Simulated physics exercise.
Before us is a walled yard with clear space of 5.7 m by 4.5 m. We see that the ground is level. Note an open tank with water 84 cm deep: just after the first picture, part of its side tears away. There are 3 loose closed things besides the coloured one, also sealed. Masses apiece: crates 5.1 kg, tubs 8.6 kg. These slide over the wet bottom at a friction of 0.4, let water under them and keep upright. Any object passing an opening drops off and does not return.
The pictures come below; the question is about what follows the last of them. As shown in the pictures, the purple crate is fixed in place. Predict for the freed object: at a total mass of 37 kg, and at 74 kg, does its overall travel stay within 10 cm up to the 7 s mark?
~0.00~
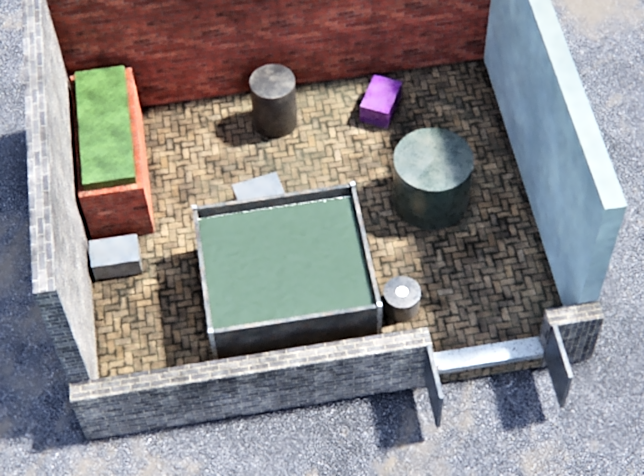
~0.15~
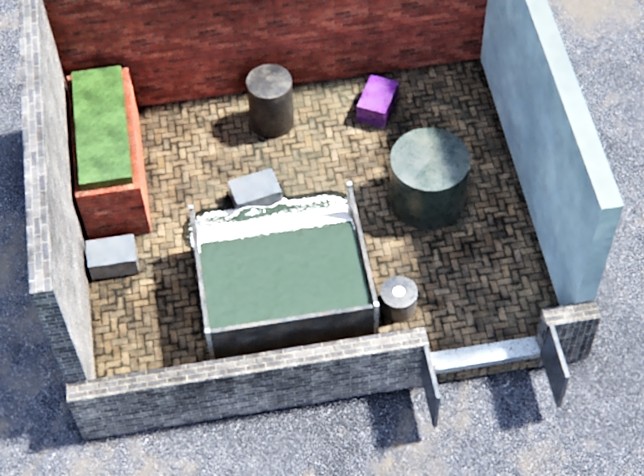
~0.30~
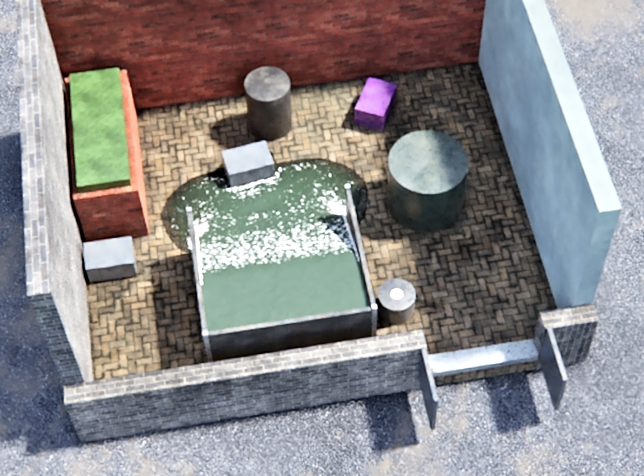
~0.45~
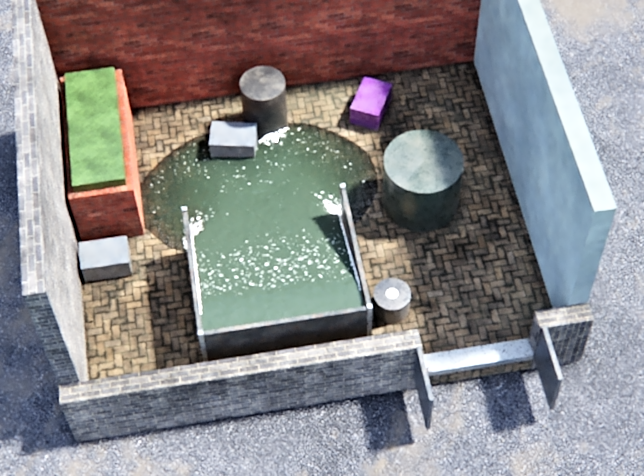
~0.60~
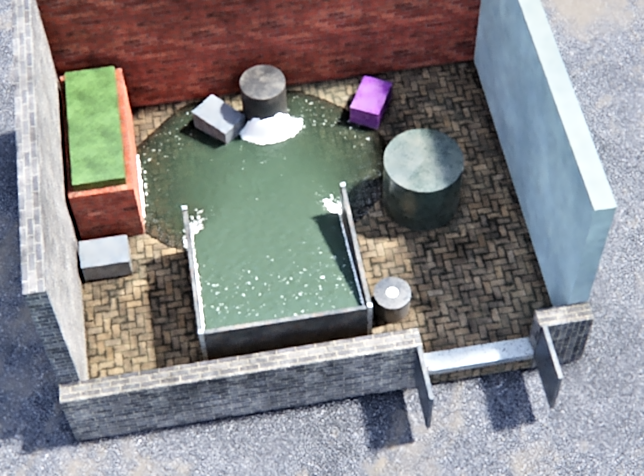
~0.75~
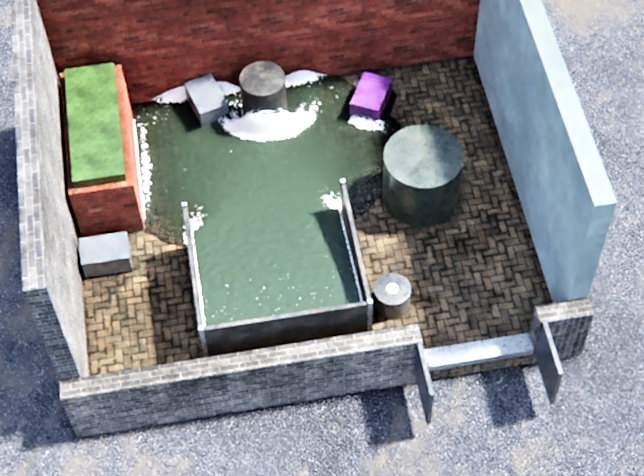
It stays within the limit at neither mass.
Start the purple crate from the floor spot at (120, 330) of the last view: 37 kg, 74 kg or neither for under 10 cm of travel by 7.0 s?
Just the heavier one.
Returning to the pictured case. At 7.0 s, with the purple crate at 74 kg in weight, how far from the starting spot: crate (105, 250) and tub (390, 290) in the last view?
200 cm, gone out.
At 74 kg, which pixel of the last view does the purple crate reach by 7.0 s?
Near (487, 172).
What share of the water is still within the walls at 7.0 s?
Around 90 % of the water.
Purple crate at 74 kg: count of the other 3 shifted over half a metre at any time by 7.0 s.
Tally: 3.
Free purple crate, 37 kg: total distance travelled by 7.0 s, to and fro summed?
Close to 550 centimetres all told.
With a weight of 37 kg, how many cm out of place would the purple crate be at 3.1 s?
About 200 cm off its spot.
After 1.4 s the purple crate would be 24 cm from its start with 37 kg and 3 cm from its start with 74 kg; 14 cm of water round it then.
After 3.1 s the purple crate would be 206 cm from its start with 37 kg and 120 cm from its start with 74 kg; 24 cm of water round it then.
After 4.9 s the purple crate would be gone out with 37 kg and 193 cm from its start with 74 kg; 13 cm of water round it then.
After 7.0 s the purple crate would be gone out with 37 kg and 202 cm from its start with 74 kg; 7 cm of water round it then.
